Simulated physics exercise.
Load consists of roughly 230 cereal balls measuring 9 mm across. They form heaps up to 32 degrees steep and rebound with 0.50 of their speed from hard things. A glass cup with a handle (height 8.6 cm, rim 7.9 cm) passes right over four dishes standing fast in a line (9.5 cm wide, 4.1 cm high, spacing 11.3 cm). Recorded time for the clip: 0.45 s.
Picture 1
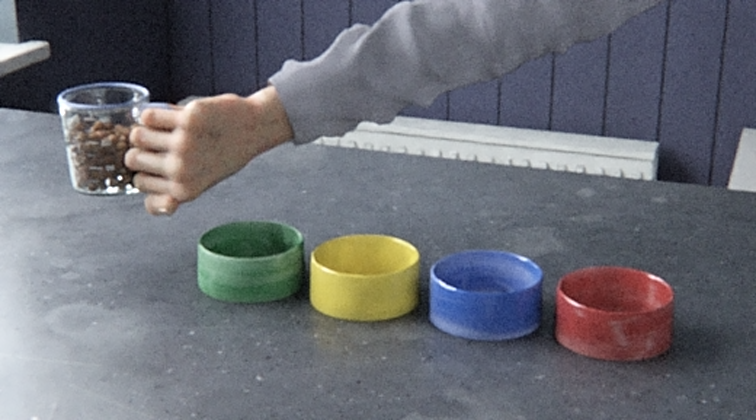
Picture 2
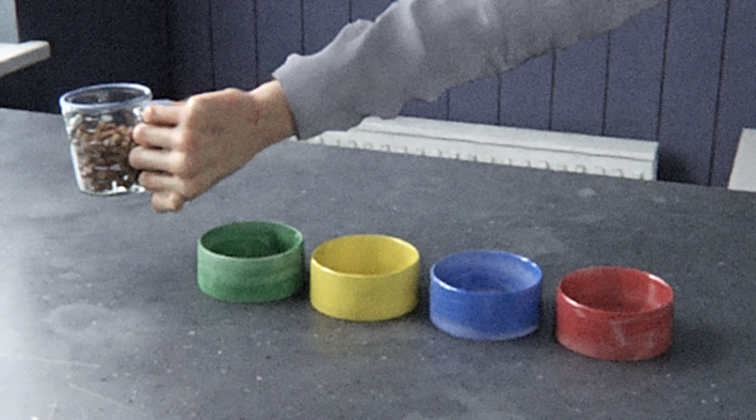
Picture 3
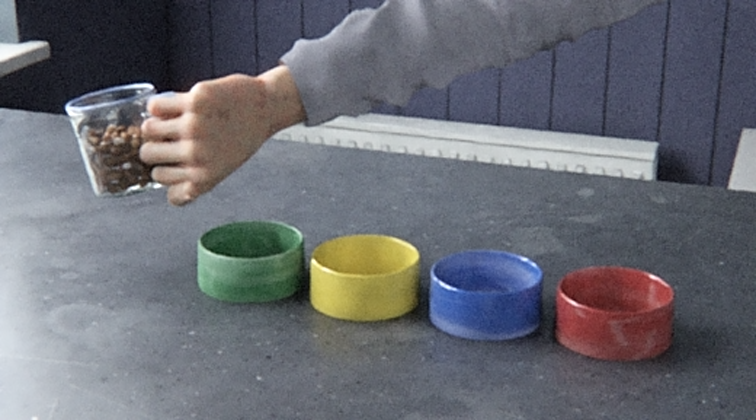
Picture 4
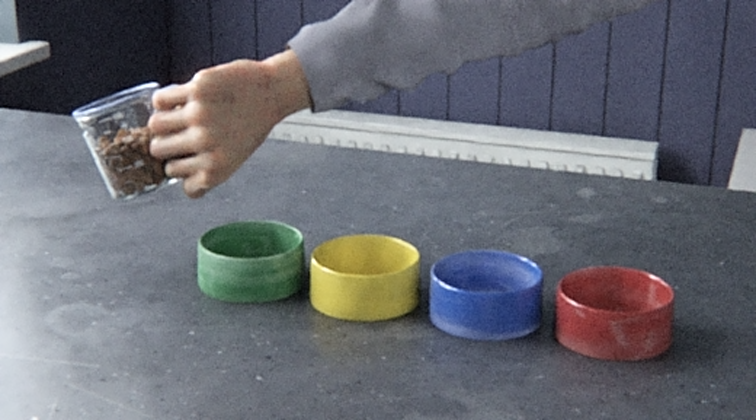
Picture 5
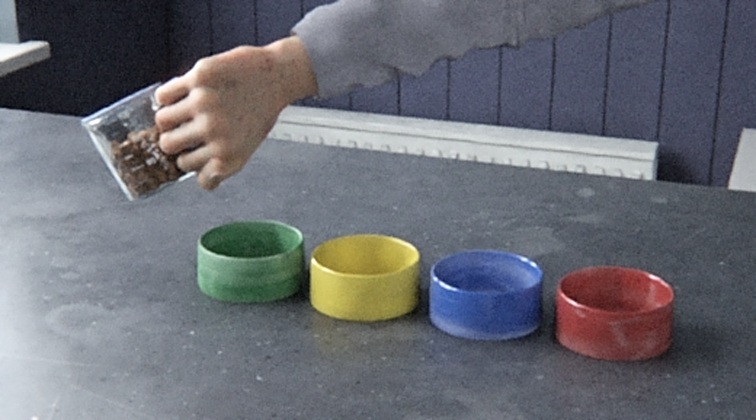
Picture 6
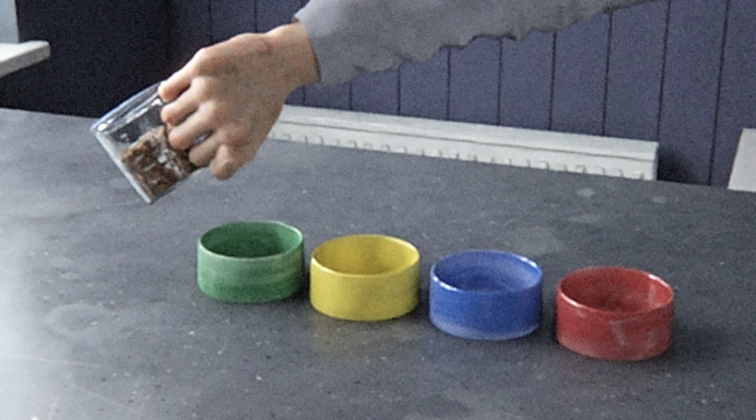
A hand moving a glass cup of small brown pieces slightly right while tilting it, near green, yellow, blue and red dishes.
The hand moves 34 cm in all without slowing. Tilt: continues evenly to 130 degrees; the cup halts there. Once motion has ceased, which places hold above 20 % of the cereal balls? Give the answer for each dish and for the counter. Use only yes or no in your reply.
Red dish: No; blue dish: No; green dish: Yes; yellow dish: No; counter: No.
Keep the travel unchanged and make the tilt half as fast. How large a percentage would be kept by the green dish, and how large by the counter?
Then the green dish would get 0 and the counter 10.
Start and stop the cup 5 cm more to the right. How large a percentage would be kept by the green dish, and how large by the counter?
Then the green dish would get 60 and the counter 30.
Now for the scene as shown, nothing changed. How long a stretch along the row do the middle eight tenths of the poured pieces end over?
That stretch measures near 7 centimetres.
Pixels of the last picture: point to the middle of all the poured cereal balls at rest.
(246, 260) or so.
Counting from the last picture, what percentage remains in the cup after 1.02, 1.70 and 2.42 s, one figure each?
25, 0, 0.
Then, 1.02 s after the last picture, tilt 130 degrees; cup holds 25 %, green 65 %.
Then, 1.70 s after the last picture, tilt 130 degrees; cup holds 0 %, green 90 %.
Then, 2.42 s after the last picture, tilt 130 degrees; cup holds 0 %, green 90 %.
In the end, red 0 %, blue 0 %, green 90 %, yellow 0 %, counter 10 %.
